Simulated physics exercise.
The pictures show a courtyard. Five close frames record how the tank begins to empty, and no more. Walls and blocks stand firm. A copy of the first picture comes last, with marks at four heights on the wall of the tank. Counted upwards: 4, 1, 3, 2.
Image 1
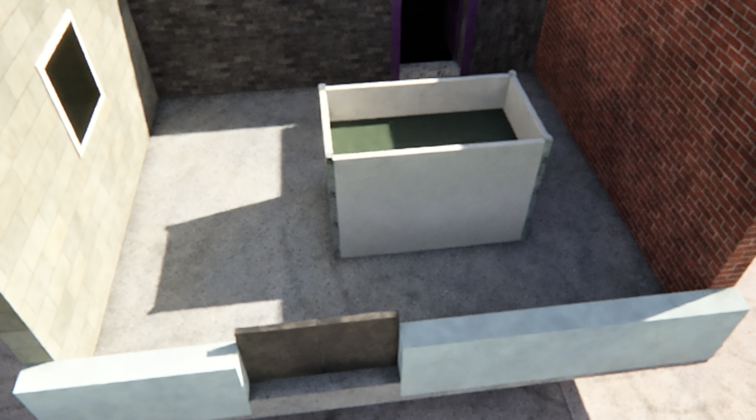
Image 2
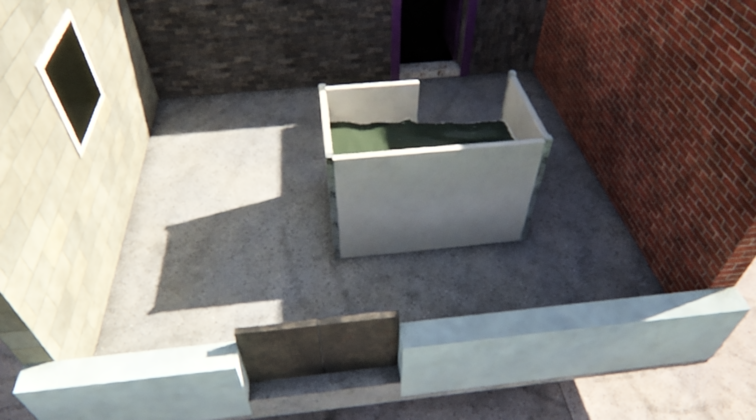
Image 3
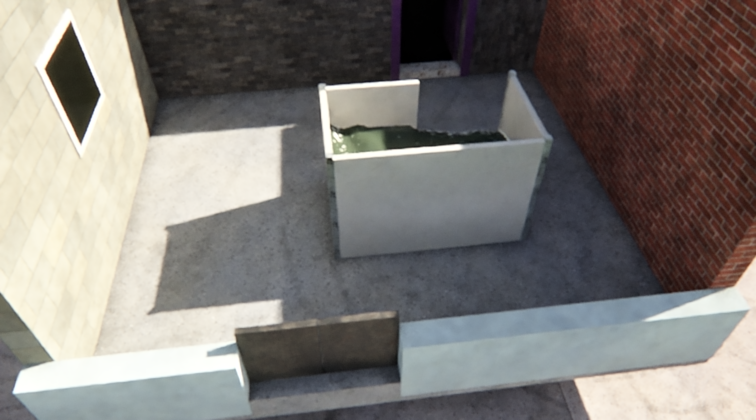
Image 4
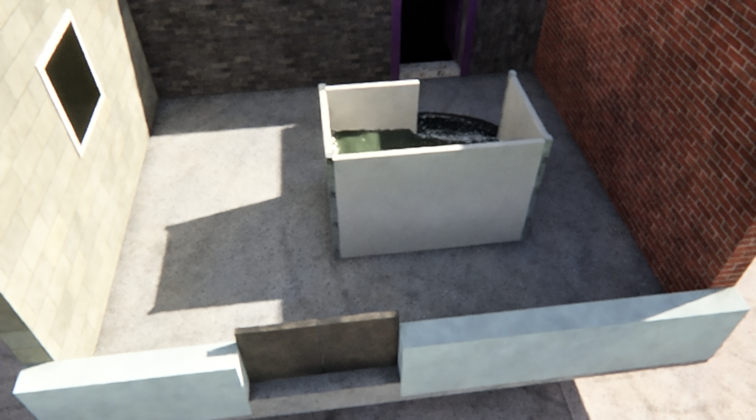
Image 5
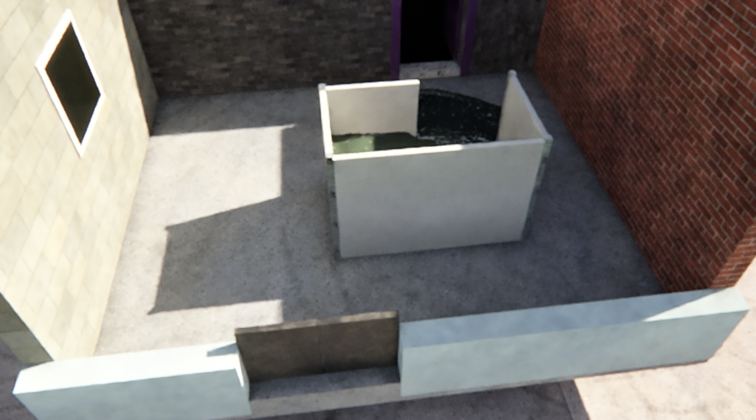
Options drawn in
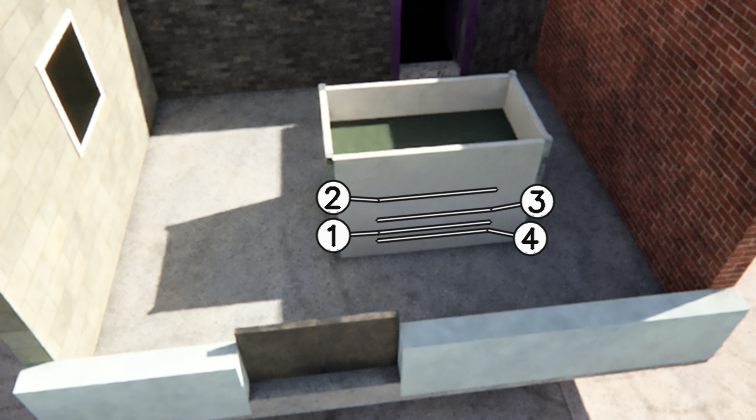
The clip opens on a sunlit courtyard with a white-walled tank of dark green water at rest, a purple doorway behind it. A section of the tank's back wall opens on the right, and the water inside turns uneven and sinks. Dark, foam-flecked water then appears through the gap, spreading over the ground behind.
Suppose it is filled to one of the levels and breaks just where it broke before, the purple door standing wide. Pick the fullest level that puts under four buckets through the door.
The limit is 1.
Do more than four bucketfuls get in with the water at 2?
Yes.
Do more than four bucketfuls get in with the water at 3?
Yes.
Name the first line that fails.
3 it is.
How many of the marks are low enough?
Two of the four.
In white, 1 at (434, 227); 2 at (437, 194); 3 at (435, 214); 4 at (433, 235); from the bottom up 4, 1, 3, 2.
For line 1, a bucket or two gets in.
For line 2, dozens of bucketfuls pour in.
For line 3, about 11 bucketfuls get in.
For line 4, nothing gets over.
